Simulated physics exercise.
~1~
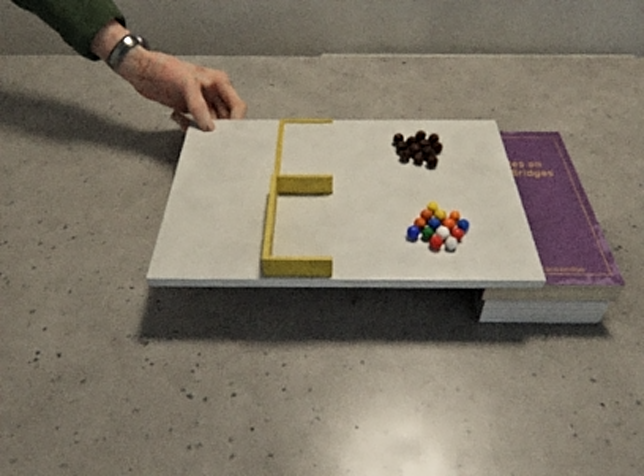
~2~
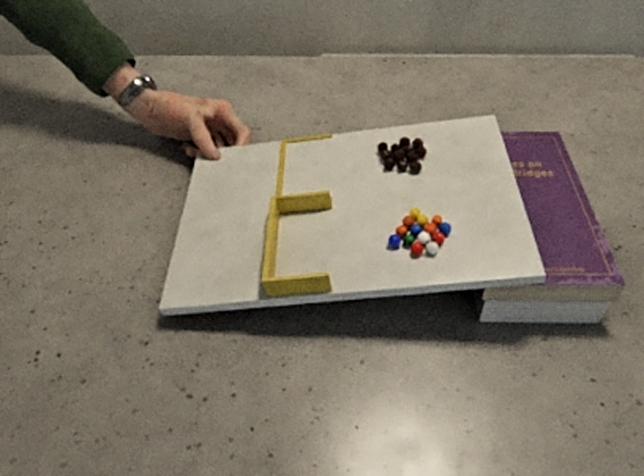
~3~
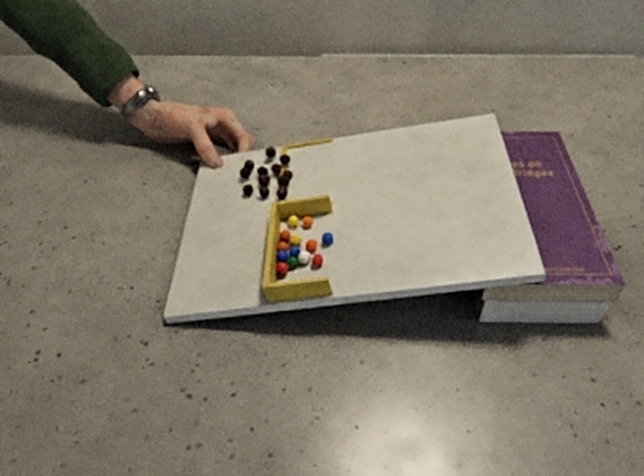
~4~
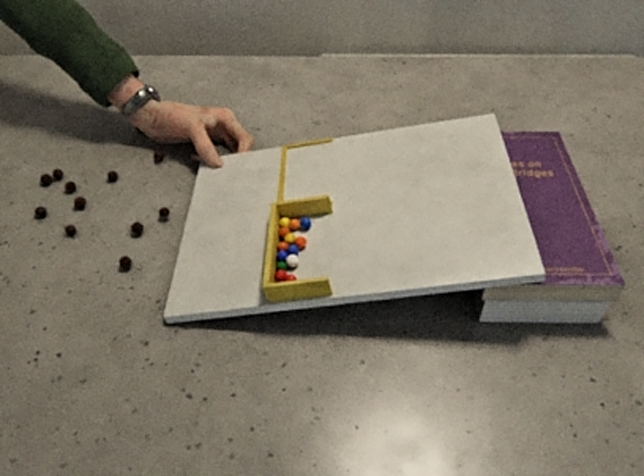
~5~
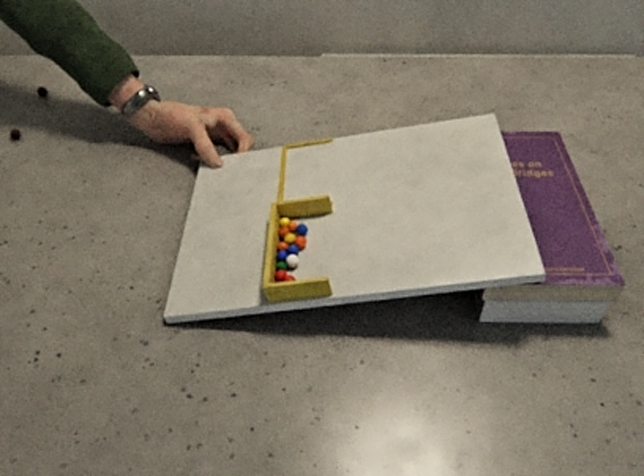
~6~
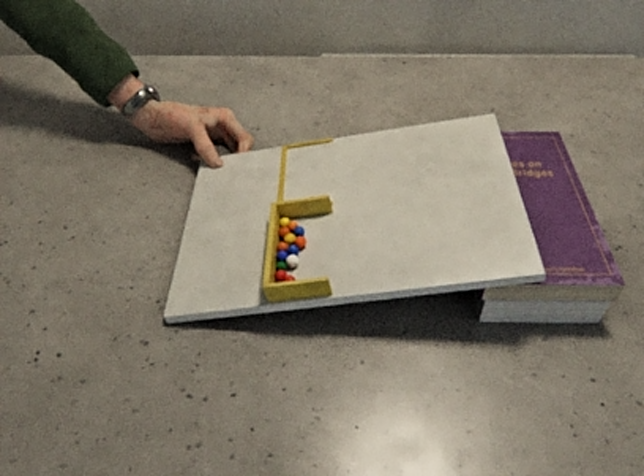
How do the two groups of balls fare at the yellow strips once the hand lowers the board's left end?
The nearer, multicoloured balls are stopped and gather behind their strip. The farther, dark ones get past theirs and roll off the board and out of view.
